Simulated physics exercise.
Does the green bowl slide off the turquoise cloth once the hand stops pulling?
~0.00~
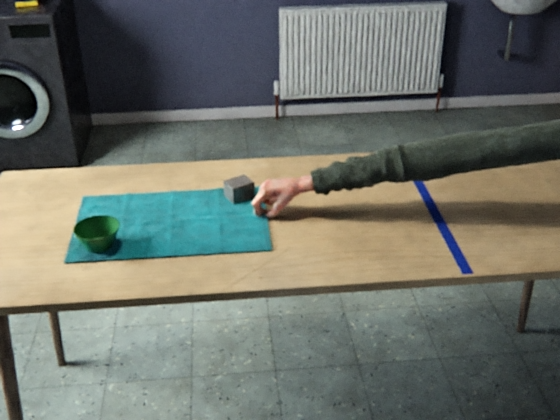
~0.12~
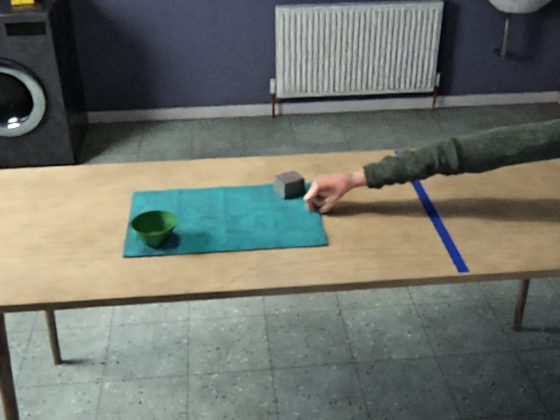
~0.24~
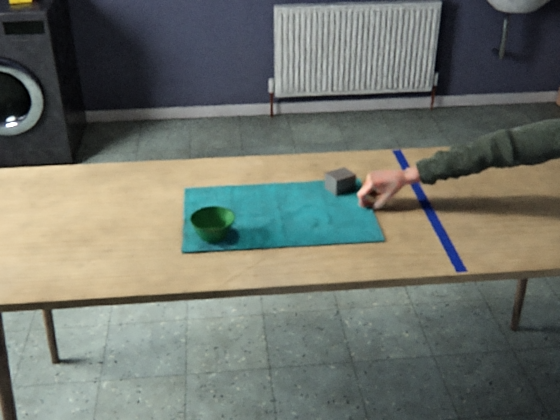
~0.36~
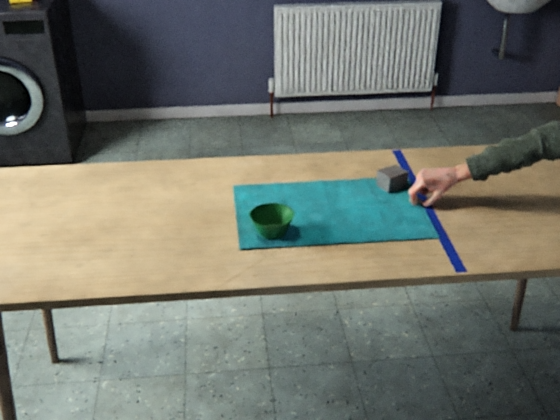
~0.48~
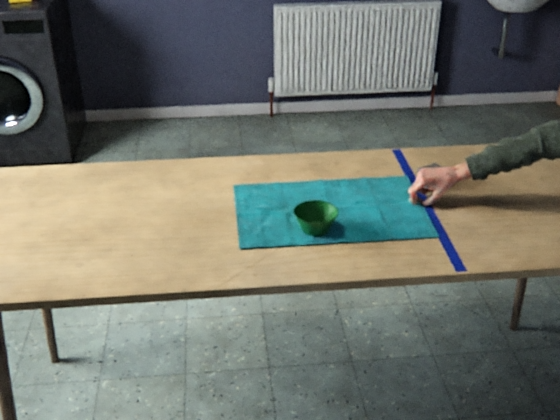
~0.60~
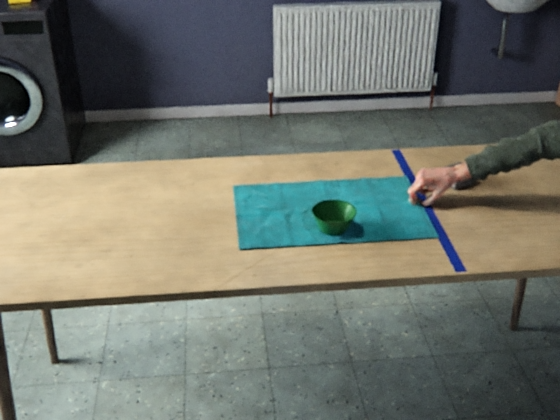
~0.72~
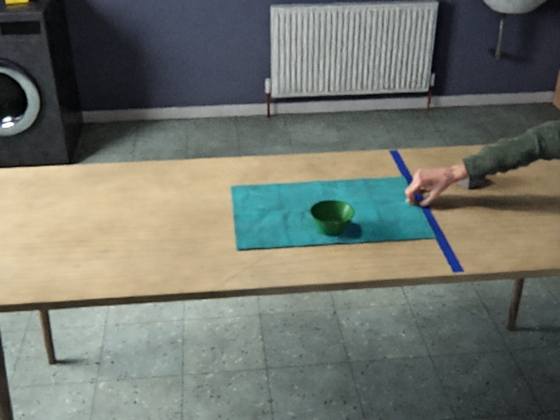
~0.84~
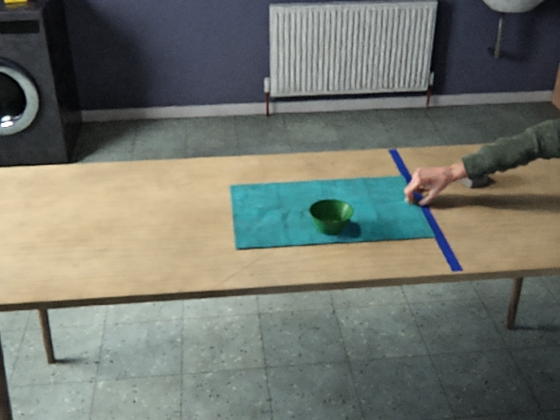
No, the green bowl slides a little farther to the right but stays on the cloth.
